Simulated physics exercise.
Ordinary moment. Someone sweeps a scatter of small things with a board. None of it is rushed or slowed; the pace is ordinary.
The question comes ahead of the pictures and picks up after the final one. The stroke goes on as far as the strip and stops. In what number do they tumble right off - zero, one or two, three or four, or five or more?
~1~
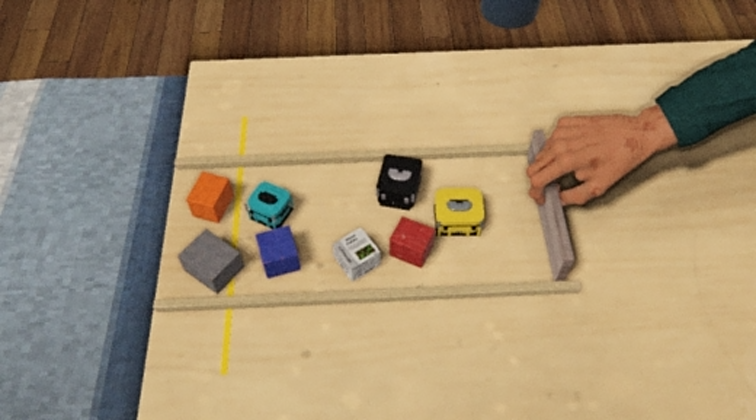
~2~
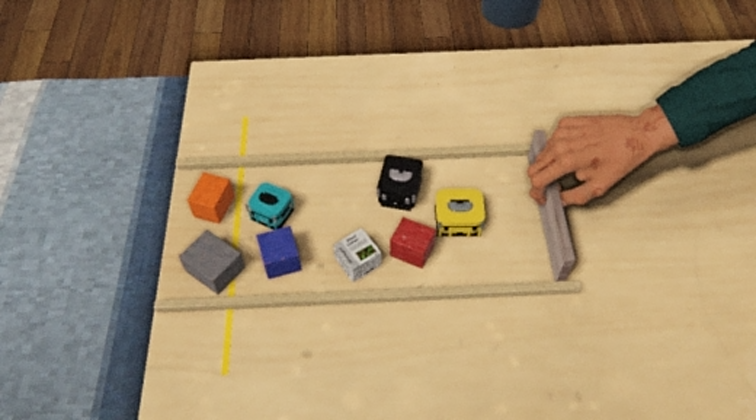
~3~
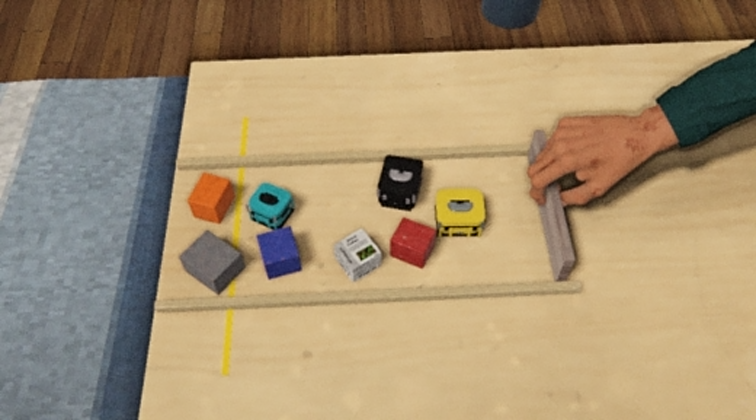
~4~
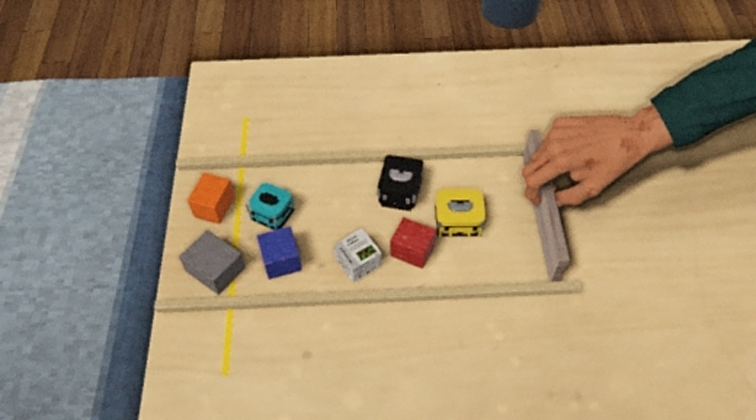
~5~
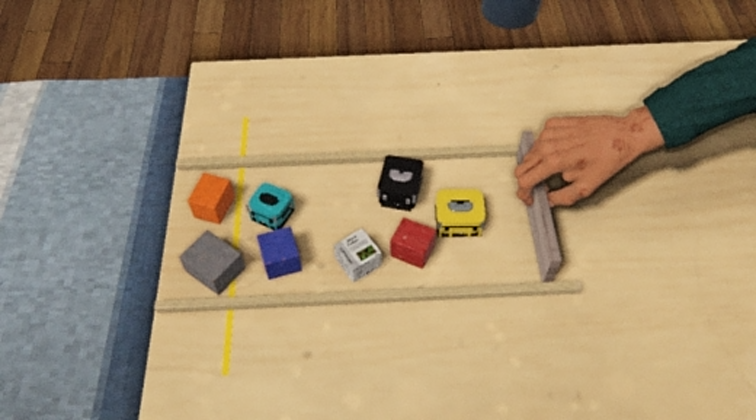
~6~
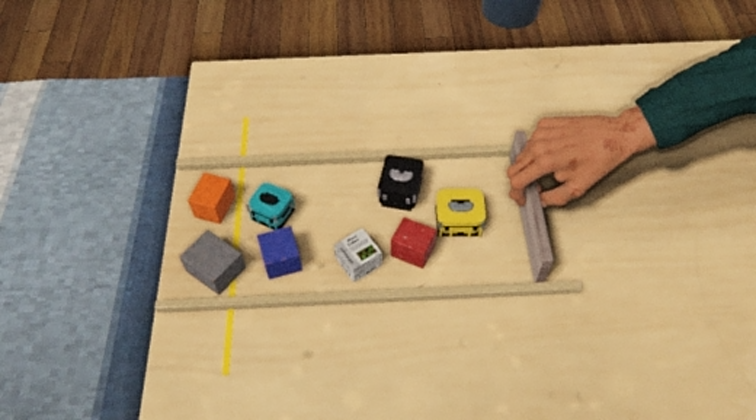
Three or four tumble off.
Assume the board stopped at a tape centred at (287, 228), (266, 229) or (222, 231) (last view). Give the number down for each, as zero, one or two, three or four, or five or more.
One to two; just one or two; either three or four.
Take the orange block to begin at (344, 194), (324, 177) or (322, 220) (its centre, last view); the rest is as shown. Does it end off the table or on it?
Well, the orange block keeps its place; it keeps its place; it keeps its place.
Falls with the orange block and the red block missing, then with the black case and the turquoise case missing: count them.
The first removal gives 1, the second gives 2.
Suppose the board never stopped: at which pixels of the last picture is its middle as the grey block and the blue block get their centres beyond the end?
First it's close to (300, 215), next close to (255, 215).
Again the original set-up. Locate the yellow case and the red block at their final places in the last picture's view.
In the last picture the yellow case sits at (212, 225) while the red block sits at (214, 261).
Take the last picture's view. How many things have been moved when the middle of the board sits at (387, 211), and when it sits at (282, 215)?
Answer - first 4, then 8.
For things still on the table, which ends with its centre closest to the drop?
Result - the turquoise case.
Early on, none off yet; orange block at rest near (212, 198); grey block at rest near (213, 262); turquoise case at rest near (272, 207).
A while later, none off yet; orange block at rest near (212, 198); grey block at rest near (211, 262); turquoise case at rest near (272, 207).
Further along, none off yet; orange block travelled about its own width near (188, 194); grey block leaning well over near (136, 276); turquoise case travelled well along near (215, 205).
Finally, the number that fall off is three or four; lost, blue block, grey block and orange block.
